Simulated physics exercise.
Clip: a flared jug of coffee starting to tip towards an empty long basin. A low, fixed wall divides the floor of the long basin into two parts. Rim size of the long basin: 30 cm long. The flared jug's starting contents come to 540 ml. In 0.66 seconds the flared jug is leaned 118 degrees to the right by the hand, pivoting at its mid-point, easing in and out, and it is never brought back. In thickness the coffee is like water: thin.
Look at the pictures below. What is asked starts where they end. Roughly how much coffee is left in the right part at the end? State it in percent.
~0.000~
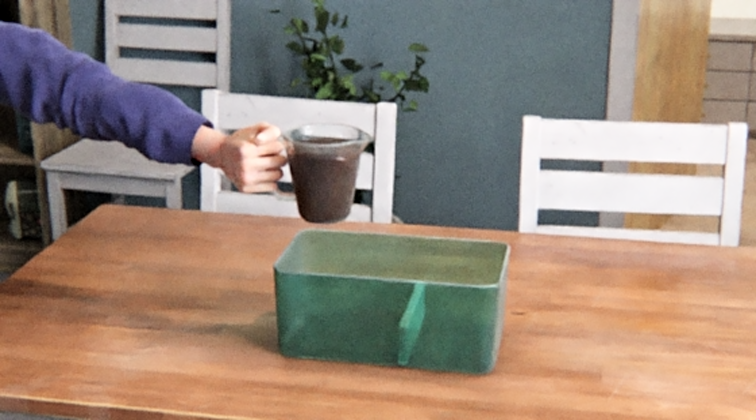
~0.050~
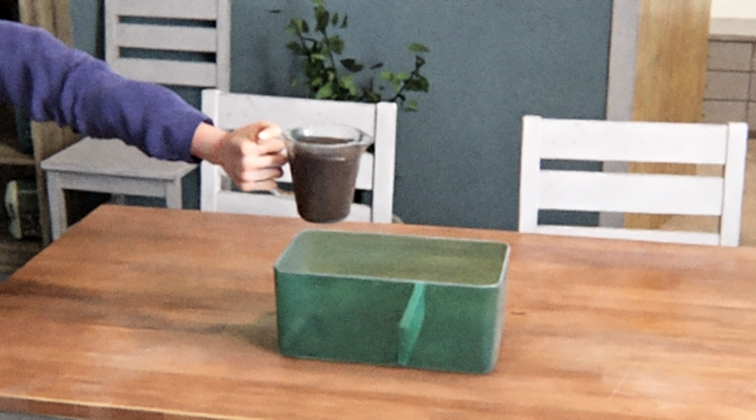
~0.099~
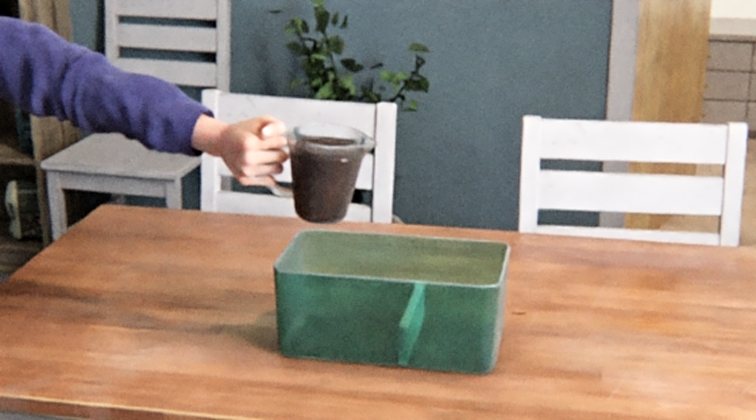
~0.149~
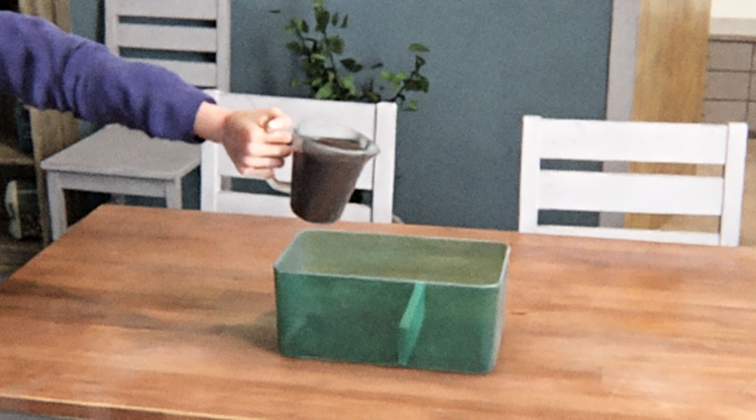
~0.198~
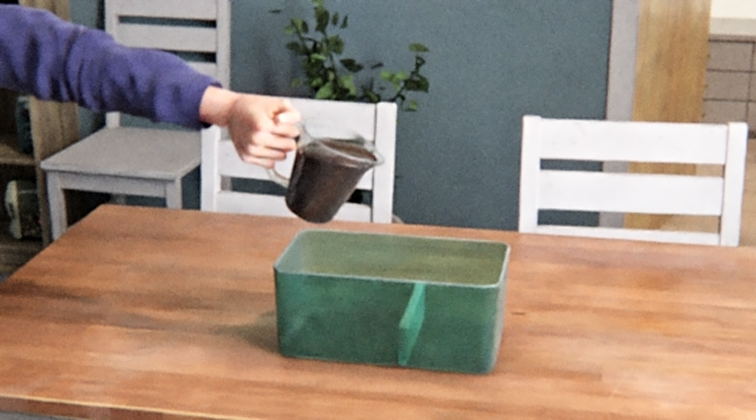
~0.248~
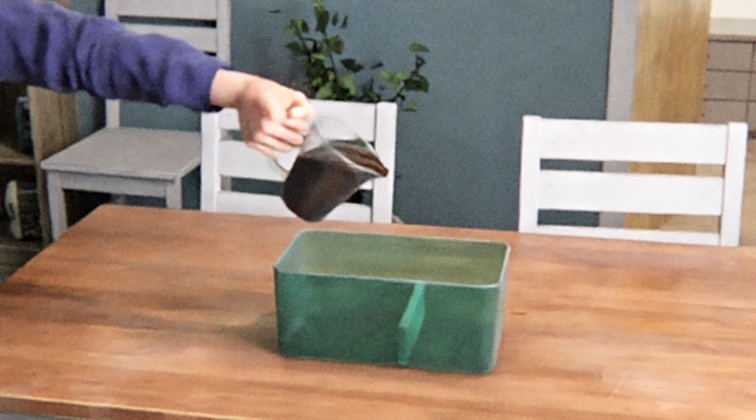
Roughly 32 per cent is left in the right part.
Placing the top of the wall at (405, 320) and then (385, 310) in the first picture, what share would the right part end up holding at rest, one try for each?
Try 1: 50 %; try 2: 80 %.
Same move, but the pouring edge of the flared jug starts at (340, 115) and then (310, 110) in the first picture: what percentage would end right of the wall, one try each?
Result: 5 per cent, then 5 per cent.
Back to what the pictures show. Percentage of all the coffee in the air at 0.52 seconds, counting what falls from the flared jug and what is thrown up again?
Around 20 in a hundred.
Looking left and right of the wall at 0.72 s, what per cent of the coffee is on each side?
Around 64 percent on the left and 30 on the right.
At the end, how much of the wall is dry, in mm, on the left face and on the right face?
Noted: Left near 42 mm, right near 46 mm.
By 0.52 s the tilt is 106° and 38 per cent is still to pour, 15 is left of the wall and 27 right of it.
By 0.72 s the tilt is 118° and 2 per cent is still to pour, 64 is left of the wall and 30 right of it.
By 0.93 s the tilt is 118° and 0 per cent is still to pour, 66 is left of the wall and 32 right of it.
By 1.16 s the tilt is 118° and 0 per cent is still to pour, 66 is left of the wall and 32 right of it.
At rest 66 per cent lies left of the wall, 32 right of it and 2 outside.
